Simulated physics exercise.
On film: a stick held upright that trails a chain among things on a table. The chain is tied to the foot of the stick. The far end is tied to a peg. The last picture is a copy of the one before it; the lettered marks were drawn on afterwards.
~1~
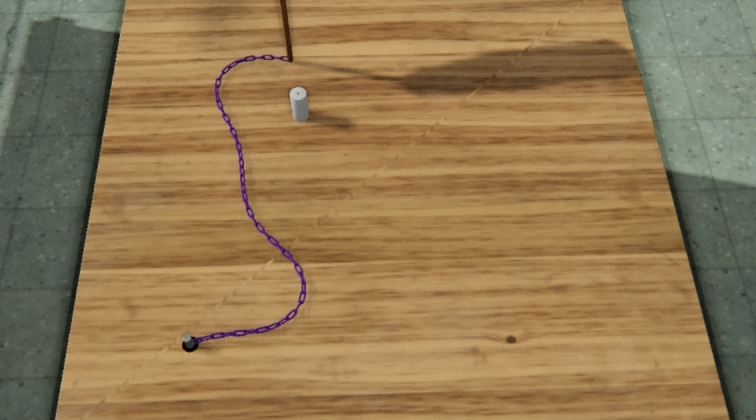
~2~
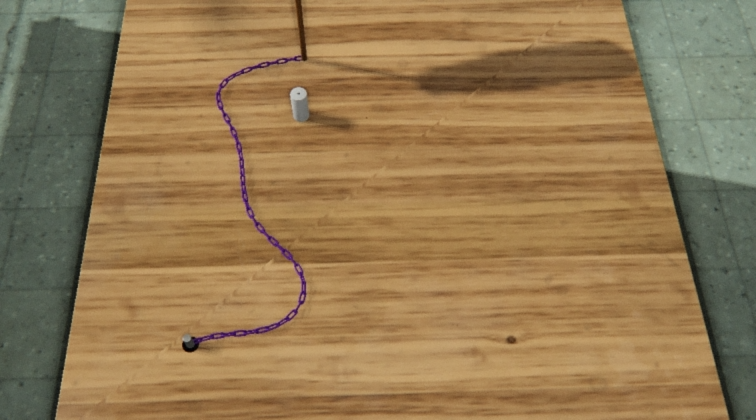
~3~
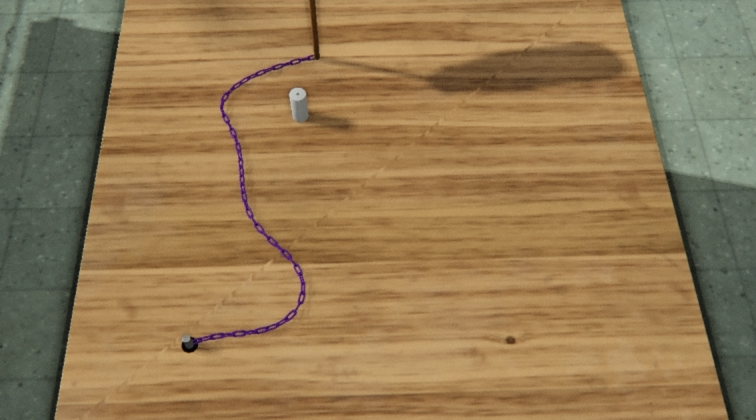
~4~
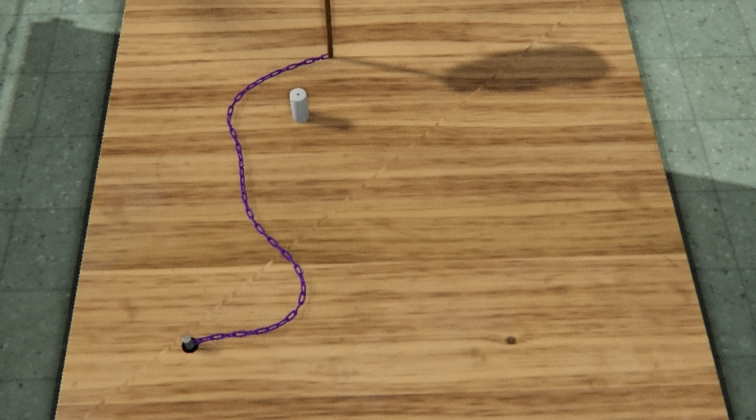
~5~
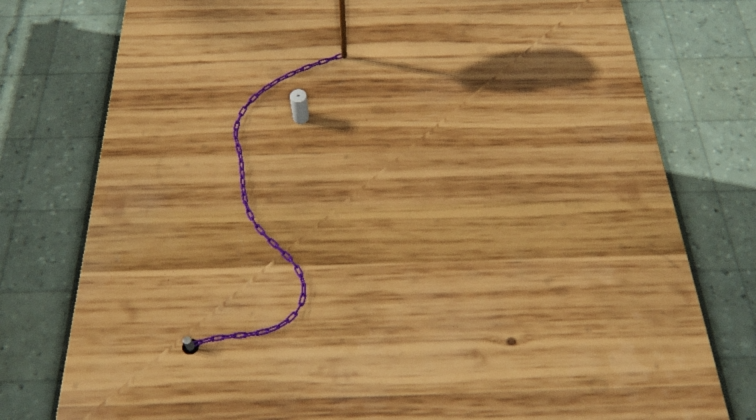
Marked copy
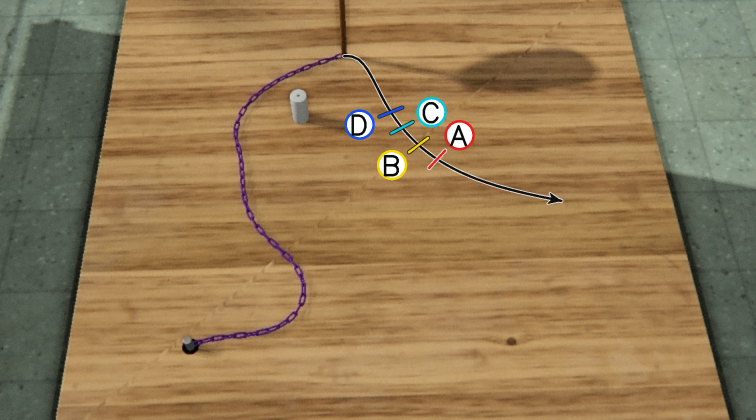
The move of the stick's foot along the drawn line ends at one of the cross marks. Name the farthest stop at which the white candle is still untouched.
It can go as far as D.
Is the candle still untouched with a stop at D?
Yes.
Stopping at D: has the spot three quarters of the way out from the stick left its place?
No.
On the copy, A at (437, 159); B at (419, 145); C at (402, 128); D at (391, 112); the route from (344, 56) via (421, 148) to (561, 201).
On D. First, foot of the stick (367, 70), middle of the chain (246, 203).
Then, foot of the stick (379, 92), middle of the chain (246, 203).
Finally, foot of the stick (391, 113), middle of the chain (246, 203); nothing has been touched.
By contrast, A brings the chain against the candle; B brings the chain against the candle; C brings the chain against the candle.
